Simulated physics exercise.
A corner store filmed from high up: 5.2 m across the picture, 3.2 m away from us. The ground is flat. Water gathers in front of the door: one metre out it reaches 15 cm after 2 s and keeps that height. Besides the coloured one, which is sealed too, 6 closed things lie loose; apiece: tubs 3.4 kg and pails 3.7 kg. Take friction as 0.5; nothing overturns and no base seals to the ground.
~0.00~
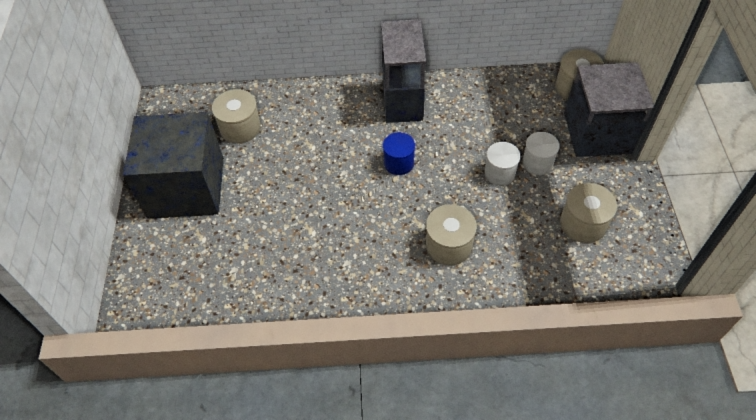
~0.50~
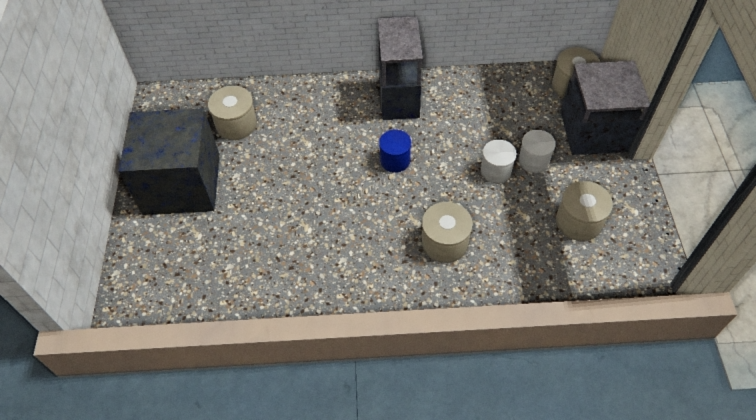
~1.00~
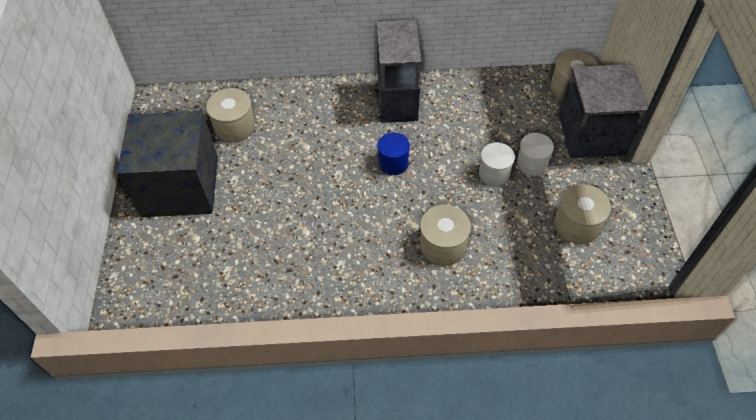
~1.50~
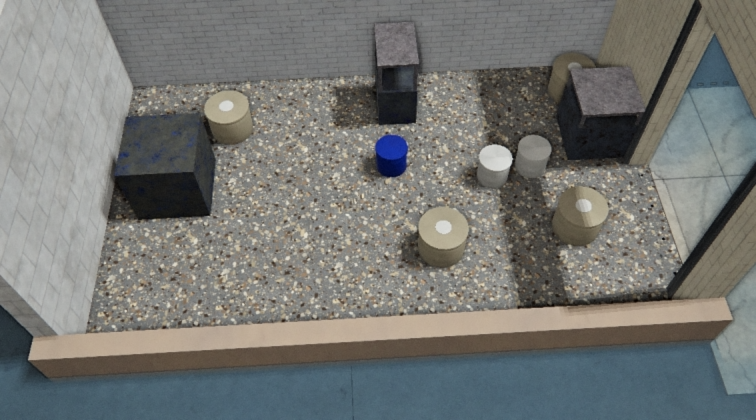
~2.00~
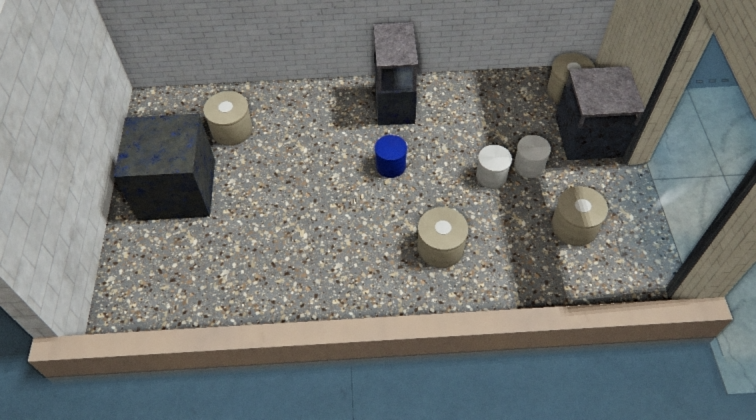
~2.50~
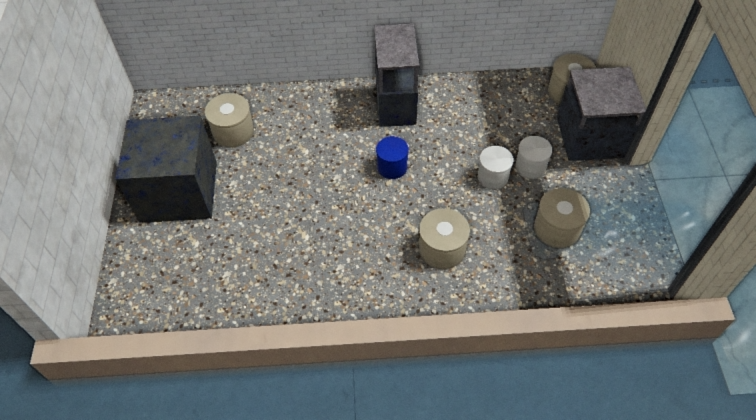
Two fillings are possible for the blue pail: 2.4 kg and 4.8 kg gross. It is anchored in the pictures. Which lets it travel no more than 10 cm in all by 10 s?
For it, neither weight holds it.
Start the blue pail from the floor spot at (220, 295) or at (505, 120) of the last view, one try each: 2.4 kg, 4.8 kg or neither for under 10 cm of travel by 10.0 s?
In turn: Neither is enough; it takes the larger.
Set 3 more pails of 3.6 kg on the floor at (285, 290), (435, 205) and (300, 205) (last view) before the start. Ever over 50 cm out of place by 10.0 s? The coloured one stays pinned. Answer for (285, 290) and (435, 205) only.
In turn: More, more.
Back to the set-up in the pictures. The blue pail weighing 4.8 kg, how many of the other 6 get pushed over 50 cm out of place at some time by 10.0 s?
I count 5.
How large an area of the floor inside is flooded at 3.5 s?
Roughly 4.0 m2.
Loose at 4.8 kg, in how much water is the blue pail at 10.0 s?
Roughly 4 cm.
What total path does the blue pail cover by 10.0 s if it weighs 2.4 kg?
About 150 cm.
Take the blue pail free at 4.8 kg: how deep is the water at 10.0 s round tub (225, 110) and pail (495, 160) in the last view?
Roughly 8 and 5 cm.
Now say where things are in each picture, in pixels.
The blue pail at (399, 145) rests on the ground; water covers 0.0 m2; 0 of 7 have shifted, in the first picture.
The blue pail at (395, 142) rests on the ground; 0.0 m2 under water; 0 of 7 have shifted, in the second picture.
The blue pail at (394, 145), on the bottom; 0.0 m2 under water; 0 of 7 have shifted, in the third picture.
The blue pail at (392, 147), on the bottom; 0.0 m2 under water; 0 of 7 have shifted, in the fourth picture.
The blue pail at (391, 147), on the bottom; 0.3 m2 under water; 0 of 7 have shifted, in the fifth picture.
The blue pail at (392, 149) rests on the ground; water covers 1.0 m2; 1 of 7 have shifted, in the sixth picture.
After 3.5 s the blue pail would be 0 cm from its start with 2.4 kg and 0 cm from its start with 4.8 kg; 0 cm of water round it then.
After 4.5 s the blue pail would be 25 cm from its start with 2.4 kg and 3 cm from its start with 4.8 kg; 3 cm of water round it then.
After 7.0 s the blue pail would be 92 cm from its start with 2.4 kg and 37 cm from its start with 4.8 kg; 4 cm of water round it then.
After 10.0 s the blue pail would be 148 cm from its start with 2.4 kg and 67 cm from its start with 4.8 kg; 4 cm of water round it then.
